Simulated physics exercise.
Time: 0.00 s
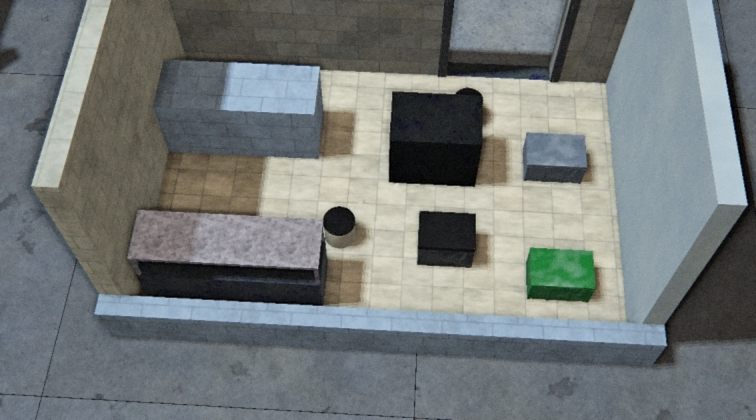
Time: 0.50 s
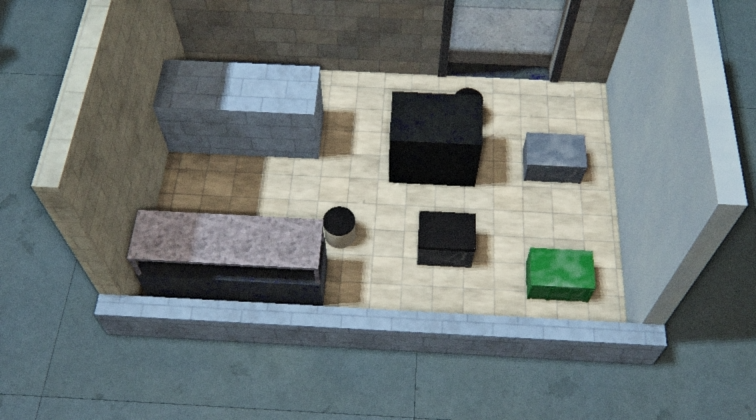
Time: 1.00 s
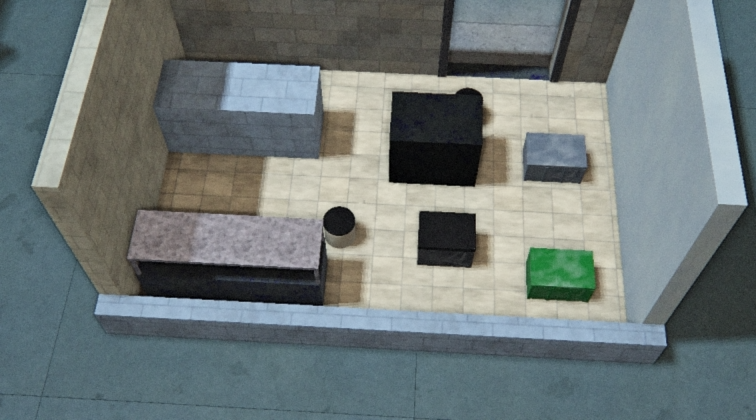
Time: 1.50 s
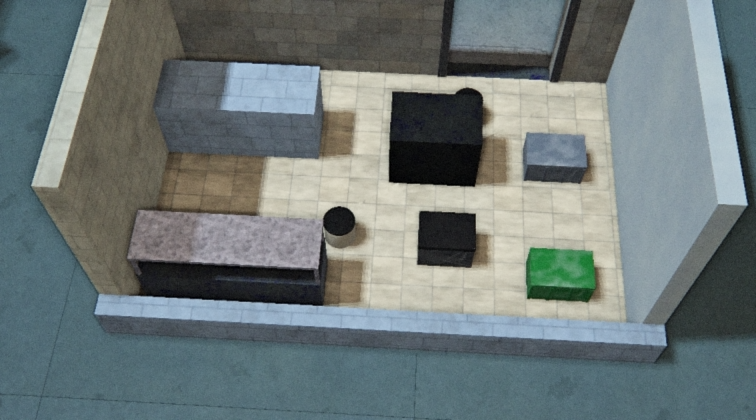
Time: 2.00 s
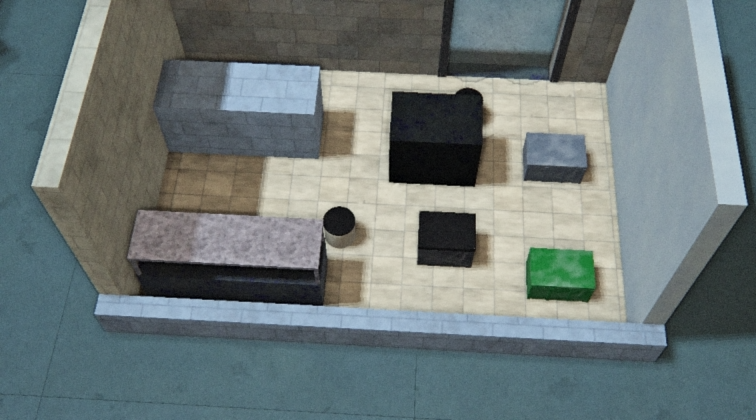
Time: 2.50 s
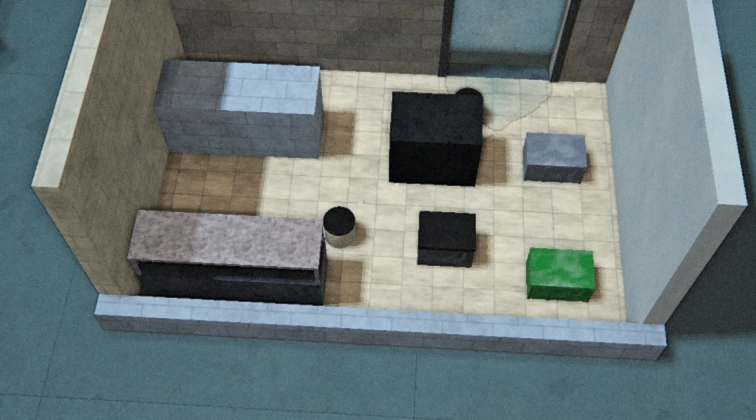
In a walled room seen from above, a green crate, a gray box, dark boxes and long blocks sit still on a pale tiled floor. The ground outside turns bluer as water appears around the room, then a thin patch spreads just inside the doorway at the back, while nothing inside shifts.
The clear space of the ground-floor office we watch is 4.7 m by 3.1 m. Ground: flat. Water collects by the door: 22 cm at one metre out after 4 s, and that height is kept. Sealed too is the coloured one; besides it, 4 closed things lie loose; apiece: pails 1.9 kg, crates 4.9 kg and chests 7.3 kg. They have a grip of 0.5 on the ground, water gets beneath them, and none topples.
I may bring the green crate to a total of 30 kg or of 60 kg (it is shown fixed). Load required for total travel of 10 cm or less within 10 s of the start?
Most likely it will manage with only the heavier mass.
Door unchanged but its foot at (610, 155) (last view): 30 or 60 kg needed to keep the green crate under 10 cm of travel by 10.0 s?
In that setup the first mass works.
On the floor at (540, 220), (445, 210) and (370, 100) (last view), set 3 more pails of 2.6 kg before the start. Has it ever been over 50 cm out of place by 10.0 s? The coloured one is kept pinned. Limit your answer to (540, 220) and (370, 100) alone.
Those two come out over the line and over the line, in that order.
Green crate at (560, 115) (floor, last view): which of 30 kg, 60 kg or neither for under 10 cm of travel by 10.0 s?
Here only the heavier suffices.
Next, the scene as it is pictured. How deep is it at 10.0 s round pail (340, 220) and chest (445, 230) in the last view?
About 5 and 6 cm.
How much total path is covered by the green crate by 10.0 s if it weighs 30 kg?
Total path: Roughly 200 cm.
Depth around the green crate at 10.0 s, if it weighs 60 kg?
13 cm, roughly.
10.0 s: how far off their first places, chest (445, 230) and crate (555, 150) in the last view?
Respectively 250 and 100 centimetres.
After 3.5 s the green crate would be 0 cm from its start with 30 kg and 0 cm from its start with 60 kg; 0 cm of water round it then.
After 4.5 s the green crate would be 0 cm from its start with 30 kg and 0 cm from its start with 60 kg; 3 cm of water round it then.
After 7.0 s the green crate would be 18 cm from its start with 30 kg and 0 cm from its start with 60 kg; 11 cm of water round it then.
After 10.0 s the green crate would be 195 cm from its start with 30 kg and 0 cm from its start with 60 kg; 13 cm of water round it then.
